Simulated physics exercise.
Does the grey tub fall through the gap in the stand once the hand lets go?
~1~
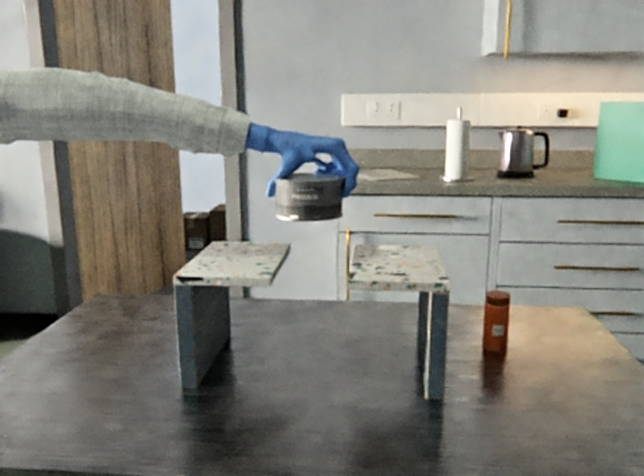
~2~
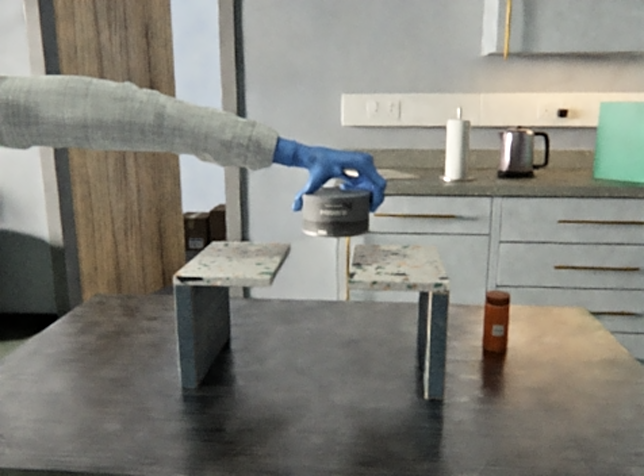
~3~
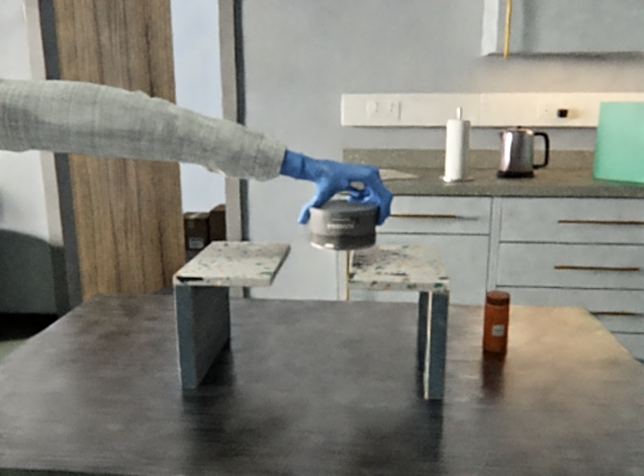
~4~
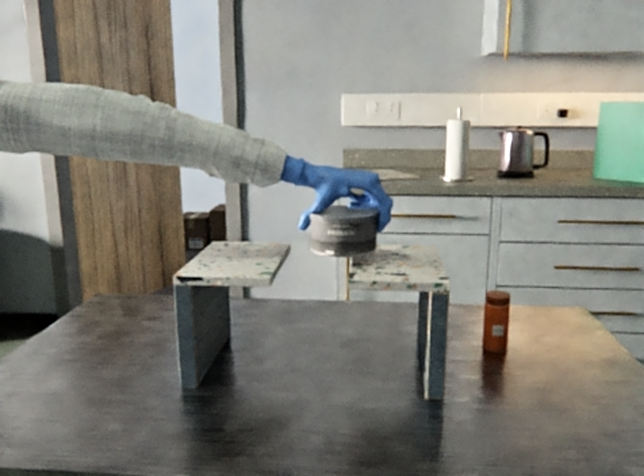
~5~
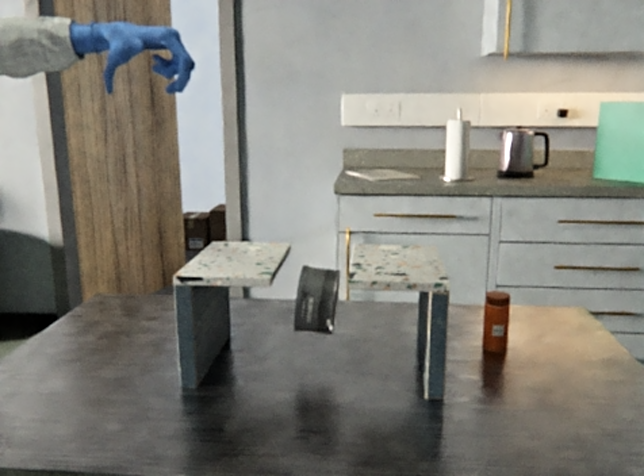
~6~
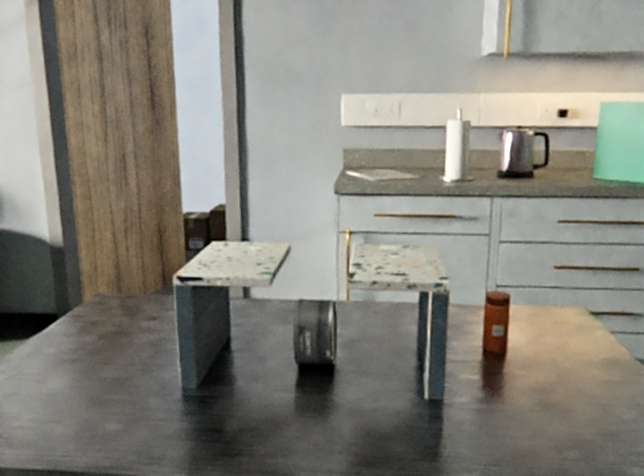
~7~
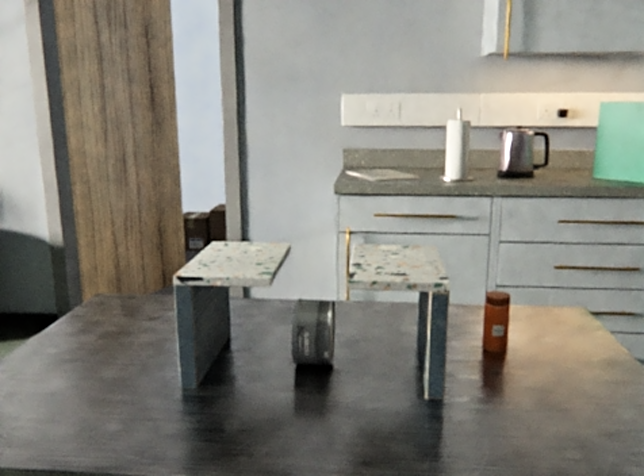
Yes, the tub tips and drops through the gap. It ends up lying on its side on the table between the two halves of the stand.
